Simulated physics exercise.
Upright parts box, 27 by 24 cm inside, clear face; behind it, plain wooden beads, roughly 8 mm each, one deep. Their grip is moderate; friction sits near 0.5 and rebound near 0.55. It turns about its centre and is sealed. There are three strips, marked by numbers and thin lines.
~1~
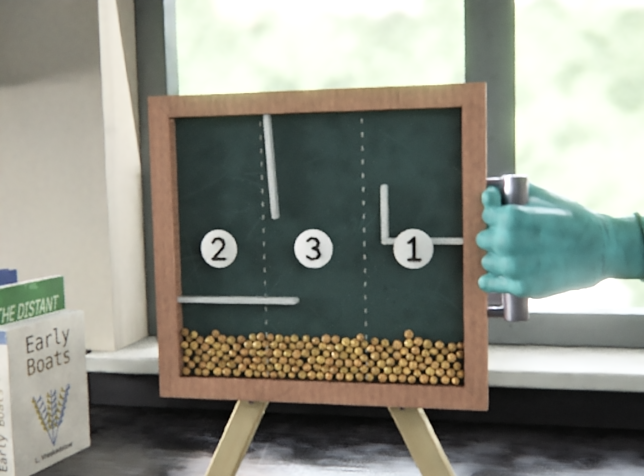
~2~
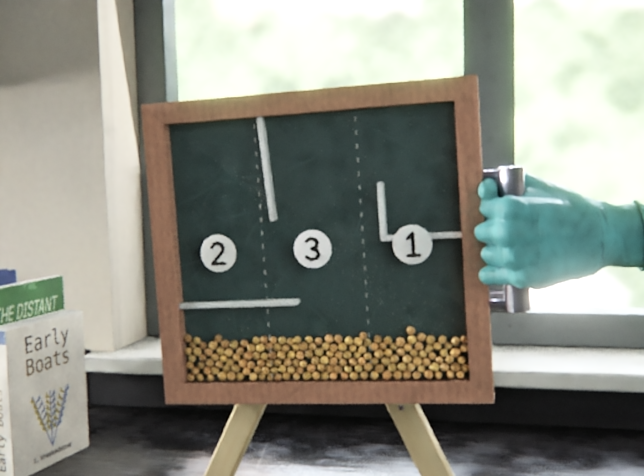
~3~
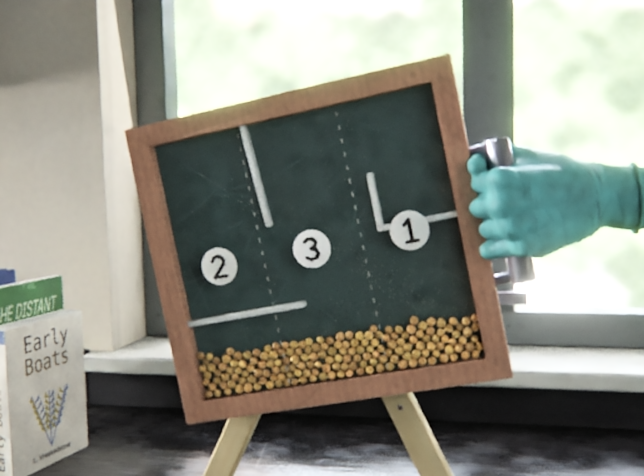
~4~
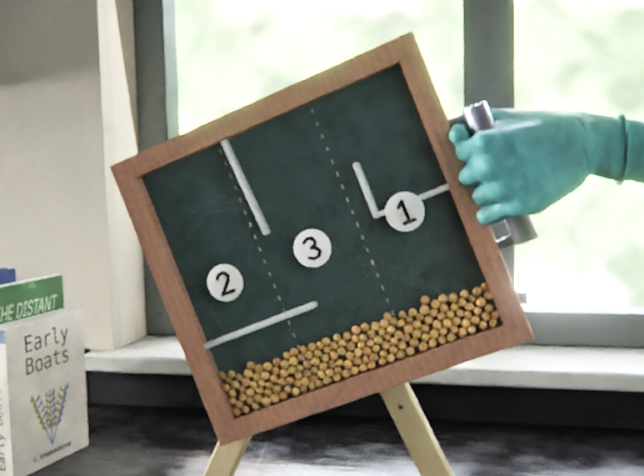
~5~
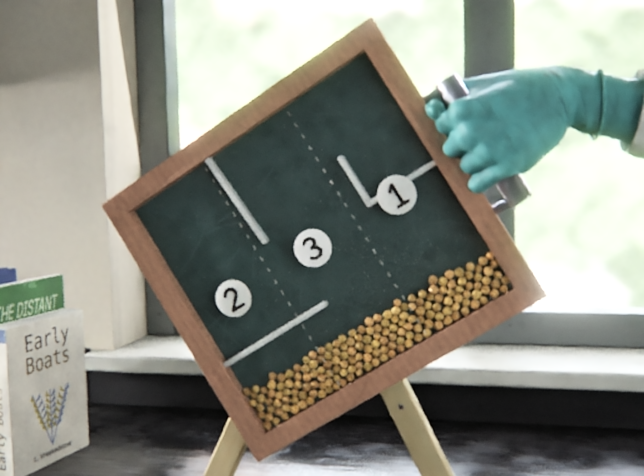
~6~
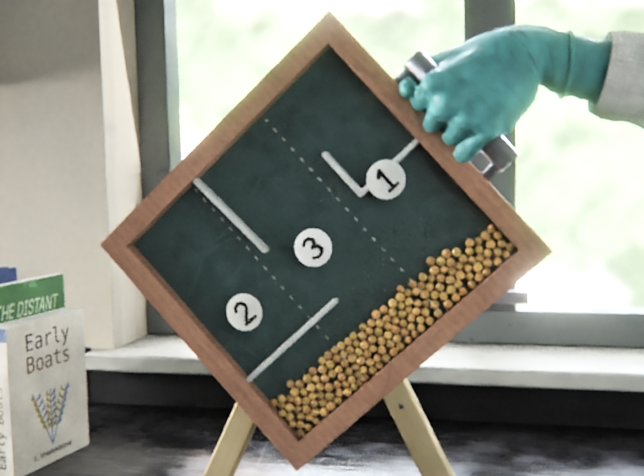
On a windowsill, a teal-gloved hand turning a wooden-framed box of small tan beads steadily anticlockwise, the beads lying along its lower side.
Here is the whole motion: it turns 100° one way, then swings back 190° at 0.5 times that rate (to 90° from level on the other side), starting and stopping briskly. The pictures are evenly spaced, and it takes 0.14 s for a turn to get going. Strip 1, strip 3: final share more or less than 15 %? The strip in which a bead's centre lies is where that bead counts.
No. 1: More; 3: Less than 15 %.
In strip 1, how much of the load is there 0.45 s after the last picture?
Roughly 0 per cent of it.
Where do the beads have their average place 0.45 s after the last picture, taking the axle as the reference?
9 cm right, 4 cm below.
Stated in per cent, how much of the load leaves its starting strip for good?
Around 65 per cent, give or take.
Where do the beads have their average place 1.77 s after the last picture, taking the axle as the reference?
About 6 cm left and 9 cm below.
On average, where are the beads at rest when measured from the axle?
Left: About 7 cm; below: About 9 cm.
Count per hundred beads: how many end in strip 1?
Roughly 90 percent.
Then, 0.45 s later than the last picture, it stands 100° anticlockwise; the beads' middle is 9 cm right of and 4 cm below the centre; no. 2, 55 %, no. 3, 45 %.
Then, 1.77 s later than the last picture, it stands 5° anticlockwise; the beads' middle is 6 cm left of and 9 cm below the centre; no. 2, 65 %, no. 3, 35 %.
Then, 3.09 s later than the last picture, it stands 90° clockwise; the beads' middle is 7 cm left of and 8 cm below the centre; no. 1, 80 %, no. 2, 5 %, no. 3, 15 %.
All still 3.9 s after it, it stands 90° clockwise; no. 1, 90 %, no. 2, 0 %, no. 3, 10 %.
